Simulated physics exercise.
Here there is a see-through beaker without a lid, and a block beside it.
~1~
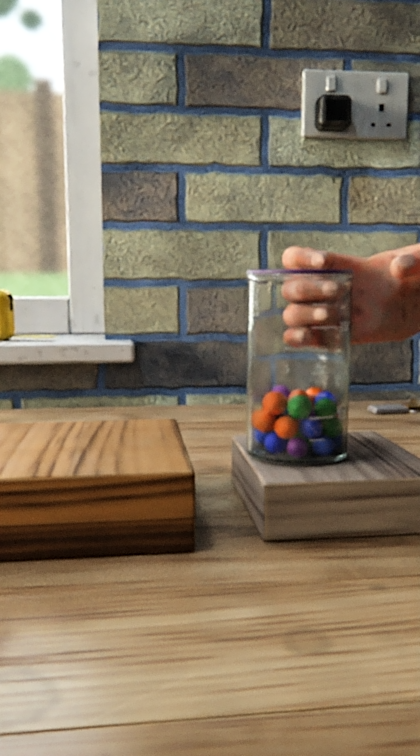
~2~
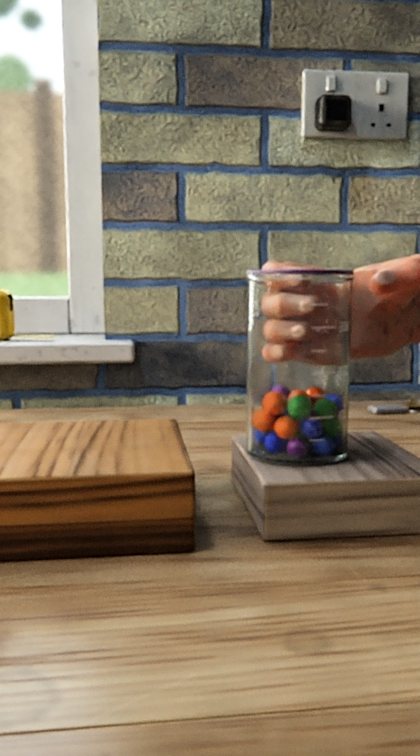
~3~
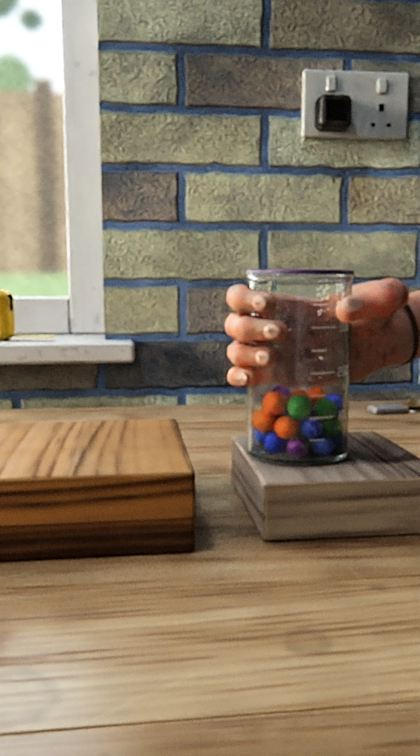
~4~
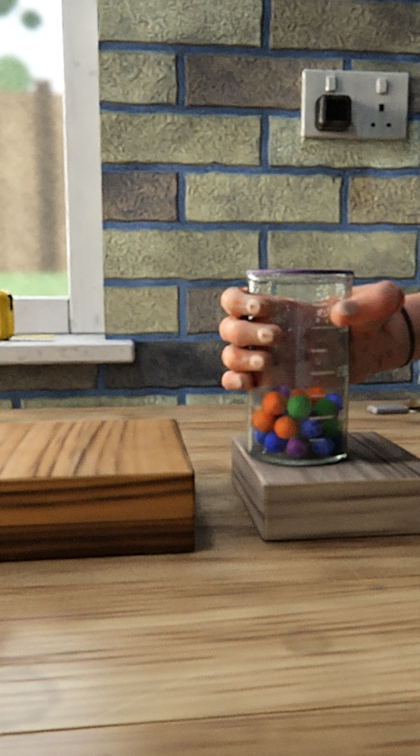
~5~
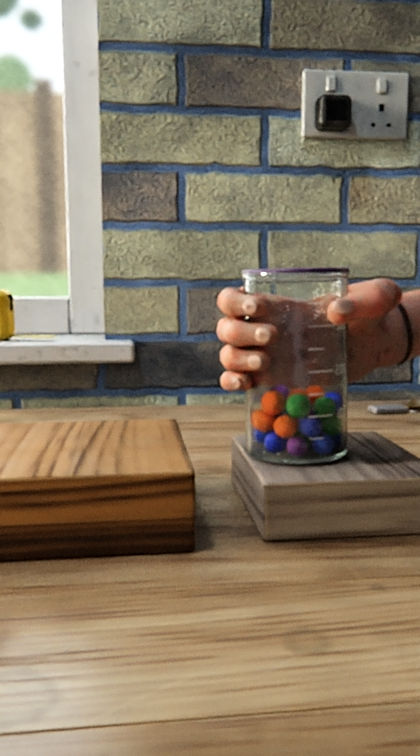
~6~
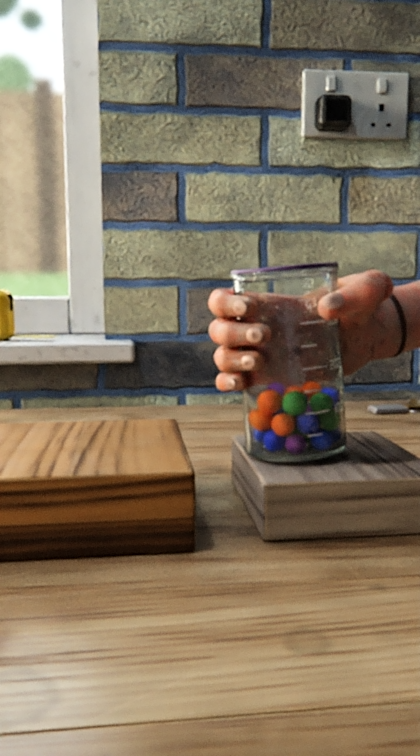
The clip opens on a clear, open beaker about a third full of colourful gumballs, standing on a greyish block with a browner wooden block to its left. A hand behind it shifts its fingers and wraps around the glass, then tilts the beaker slightly leftward.
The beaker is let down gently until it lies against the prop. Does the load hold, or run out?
It fails to overflow.
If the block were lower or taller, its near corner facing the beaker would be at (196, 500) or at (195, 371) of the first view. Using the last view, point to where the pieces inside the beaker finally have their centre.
The middle comes to rest at (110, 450) the first time and at (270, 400) the second time.
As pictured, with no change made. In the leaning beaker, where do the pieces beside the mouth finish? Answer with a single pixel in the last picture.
In the last view that spot is about (190, 404).
Then, 0.60 s past the last view, the beaker leans 40°; everything is still inside.
Then, 1.12 s past the last view, the beaker leans 70°; everything is still inside.
Then, 1.57 s past the last view, the beaker rests on the block at 74°; everything is still inside.
Finally, the beaker rests on the block at 74°; everything is still inside.
